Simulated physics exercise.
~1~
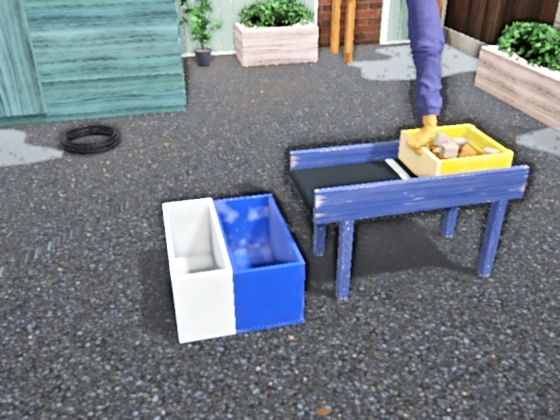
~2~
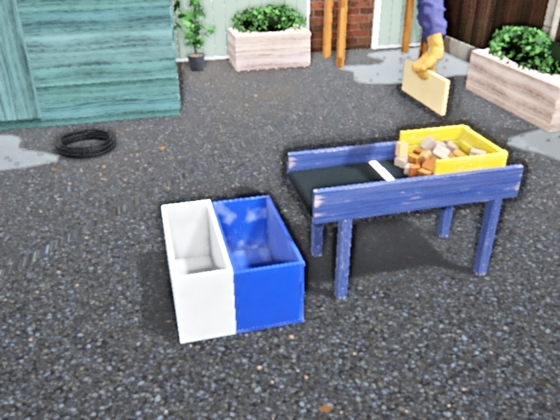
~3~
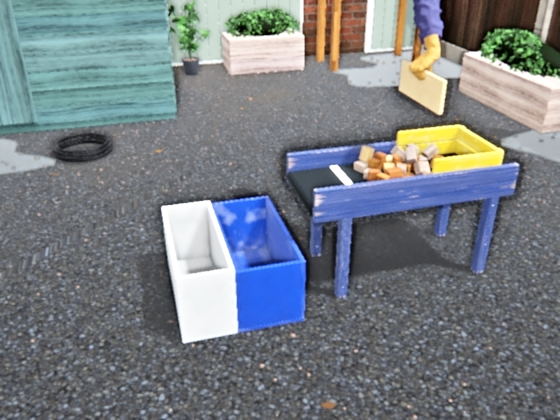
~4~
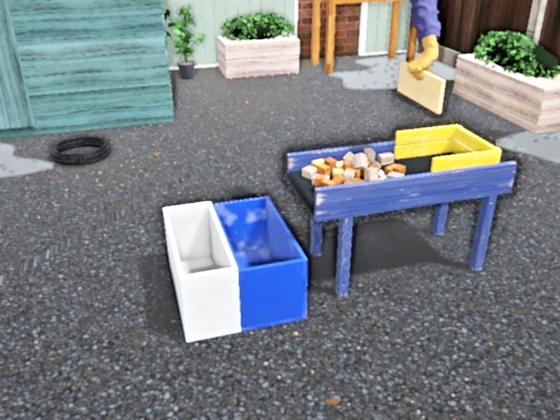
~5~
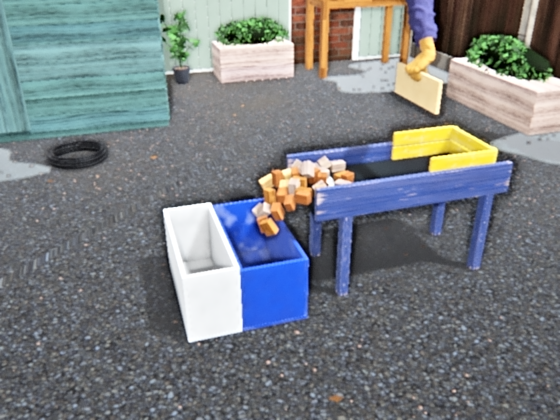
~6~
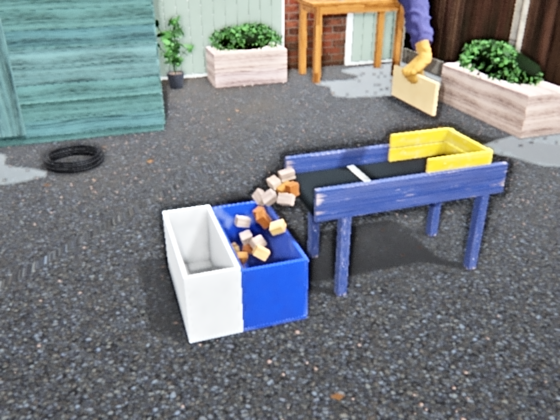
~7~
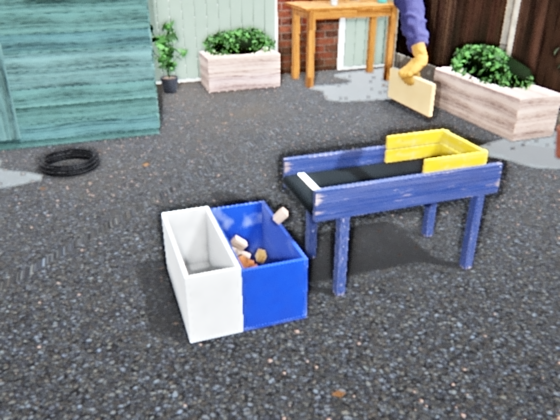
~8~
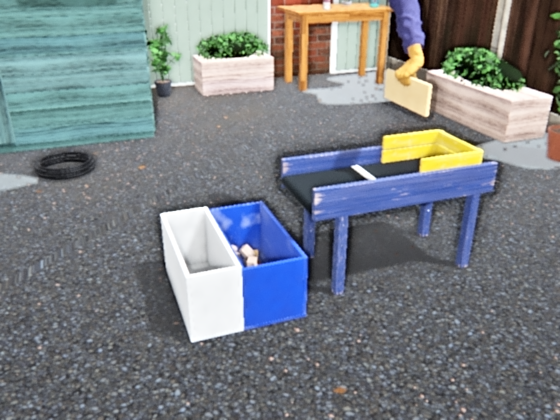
Wooden blocks riding left along a belt from a yellow pen after a gloved hand lifts the gate, tumbling into a blue bin.
